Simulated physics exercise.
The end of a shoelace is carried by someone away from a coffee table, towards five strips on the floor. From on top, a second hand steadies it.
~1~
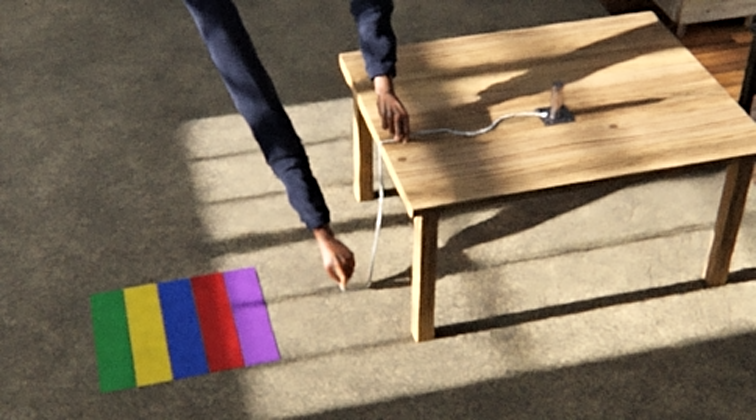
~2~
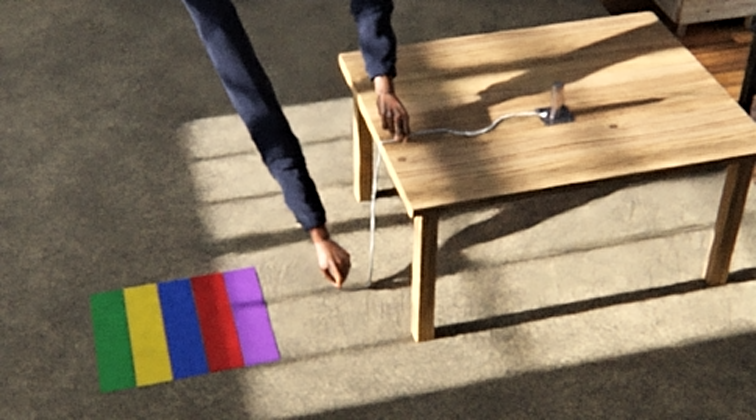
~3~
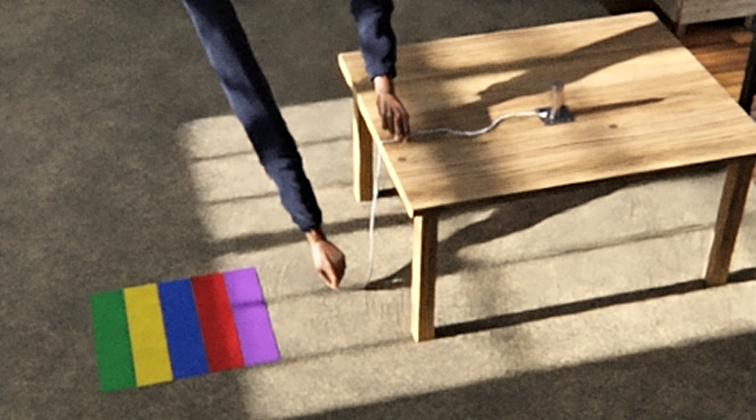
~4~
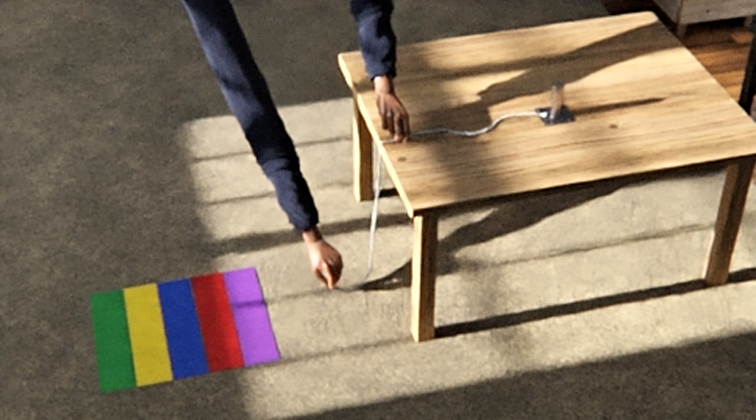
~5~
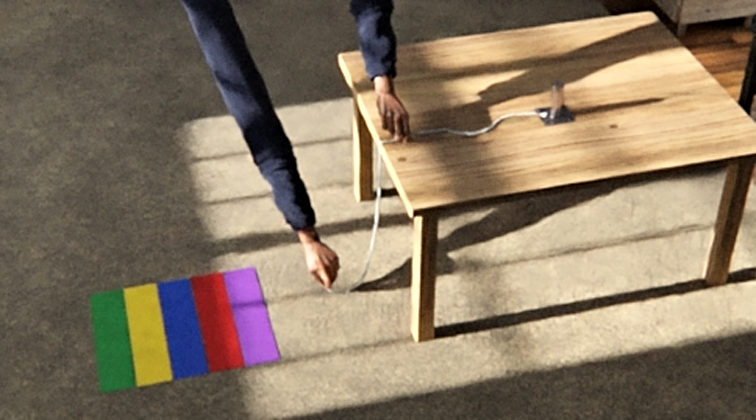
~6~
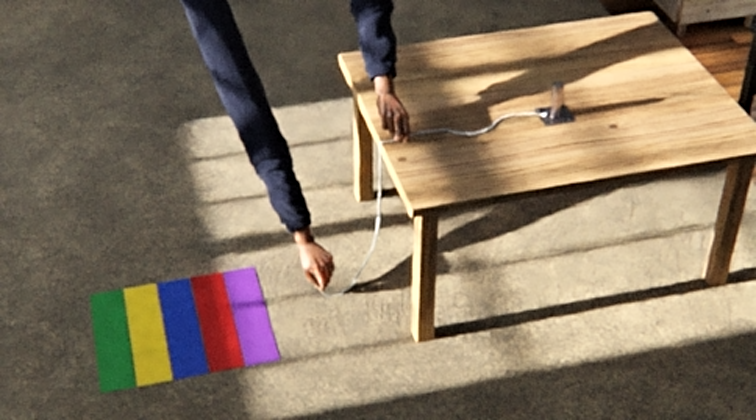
On a sunlit floor beside a wooden coffee table, one hand rests at the table's edge over a pale cord while the other draws its lower end slightly left, towards five coloured strips, the purple one nearest.
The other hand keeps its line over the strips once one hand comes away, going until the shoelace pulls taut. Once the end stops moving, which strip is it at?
It is at the red strip.
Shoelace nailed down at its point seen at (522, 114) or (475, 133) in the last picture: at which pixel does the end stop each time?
I'd put it around (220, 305) the first time and around (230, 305) the second.
Early on, end near (269, 296); short of the strips.
Midway, end near (236, 302); over purple.
At the end of the slack, end near (217, 305); over red. Over red.
